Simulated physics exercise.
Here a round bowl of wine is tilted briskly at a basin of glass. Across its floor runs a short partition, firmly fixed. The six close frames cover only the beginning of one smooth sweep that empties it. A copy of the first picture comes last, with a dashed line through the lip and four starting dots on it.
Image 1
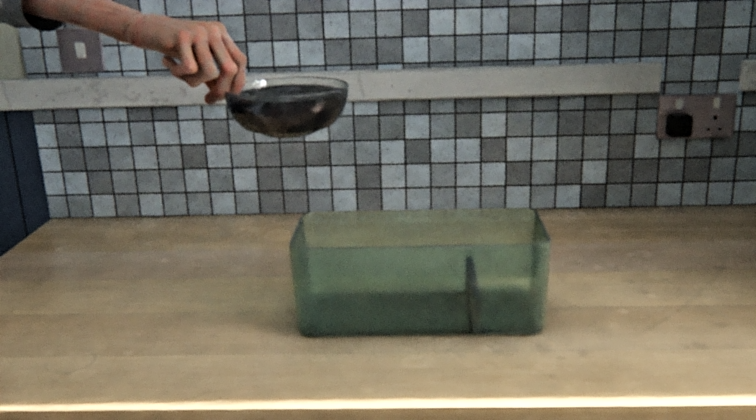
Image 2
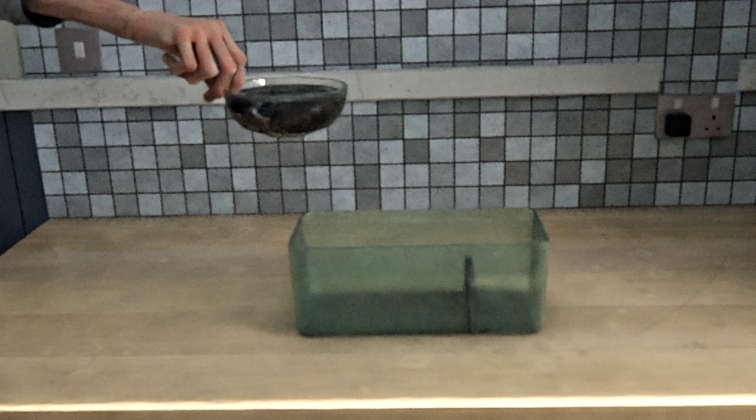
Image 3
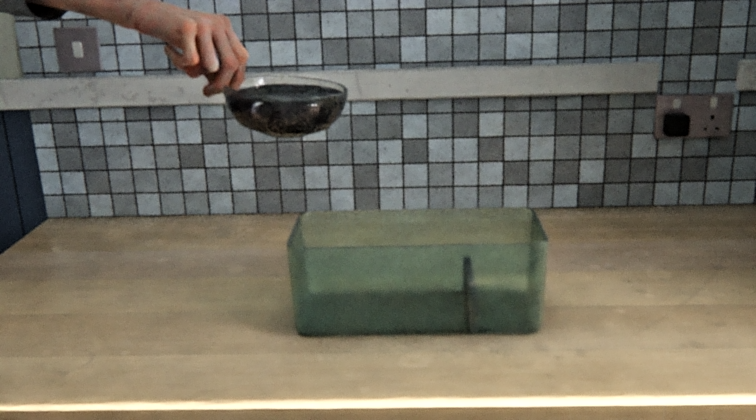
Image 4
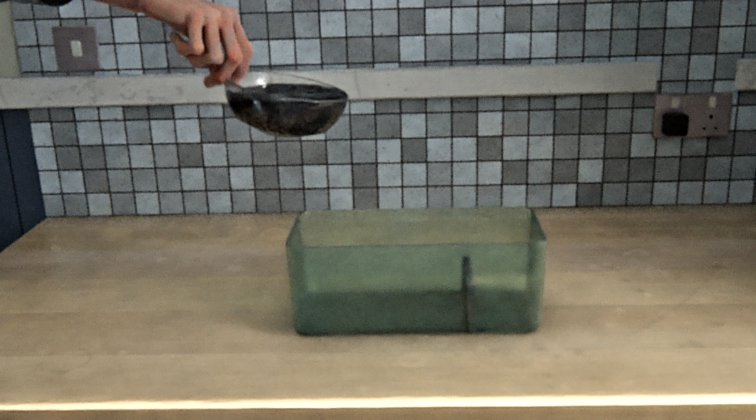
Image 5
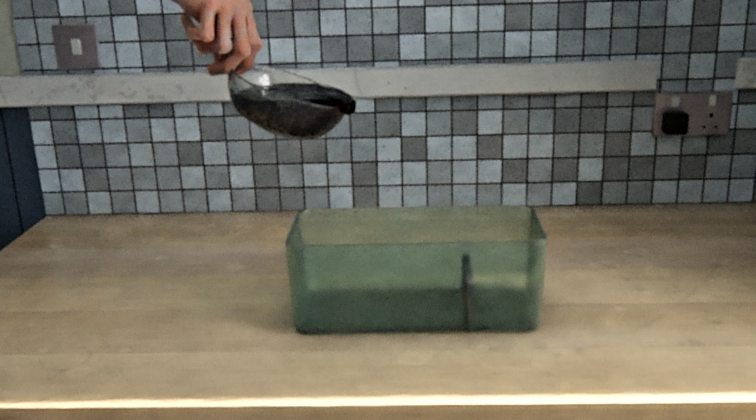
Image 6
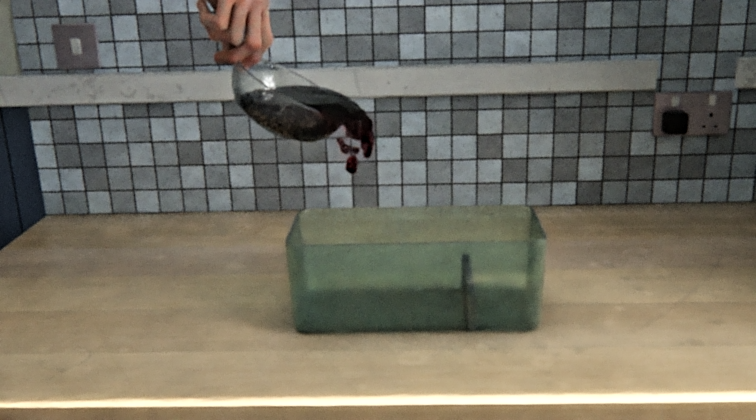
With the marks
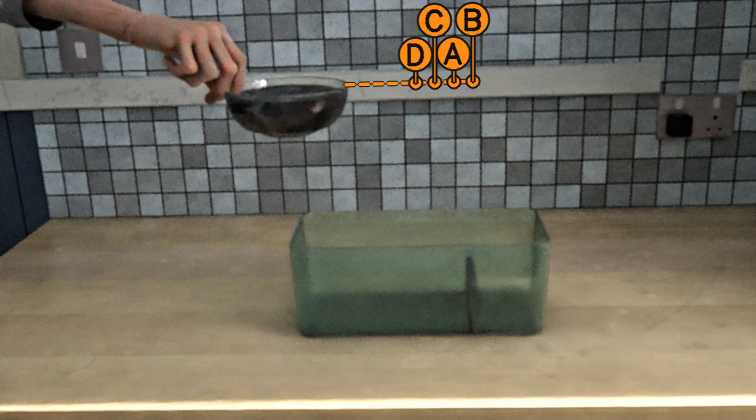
On a wooden kitchen counter, a hand tilting a round glass bowl until dark red liquid pours over its right lip above a greenish basin.
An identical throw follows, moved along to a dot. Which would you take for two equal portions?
D is best.
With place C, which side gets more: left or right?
More ends on the right.
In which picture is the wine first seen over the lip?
In picture 5.
On the marked copy, A at (453, 81); B at (472, 81); C at (434, 82); D at (415, 82).
With A, about 26 % ends left of the wall and 73 % right of it.
With B, about 29 % ends left of the wall and 71 % right of it.
With C, about 27 % ends left of the wall and 72 % right of it.
With D, about 47 % ends left of the wall and 52 % right of it.
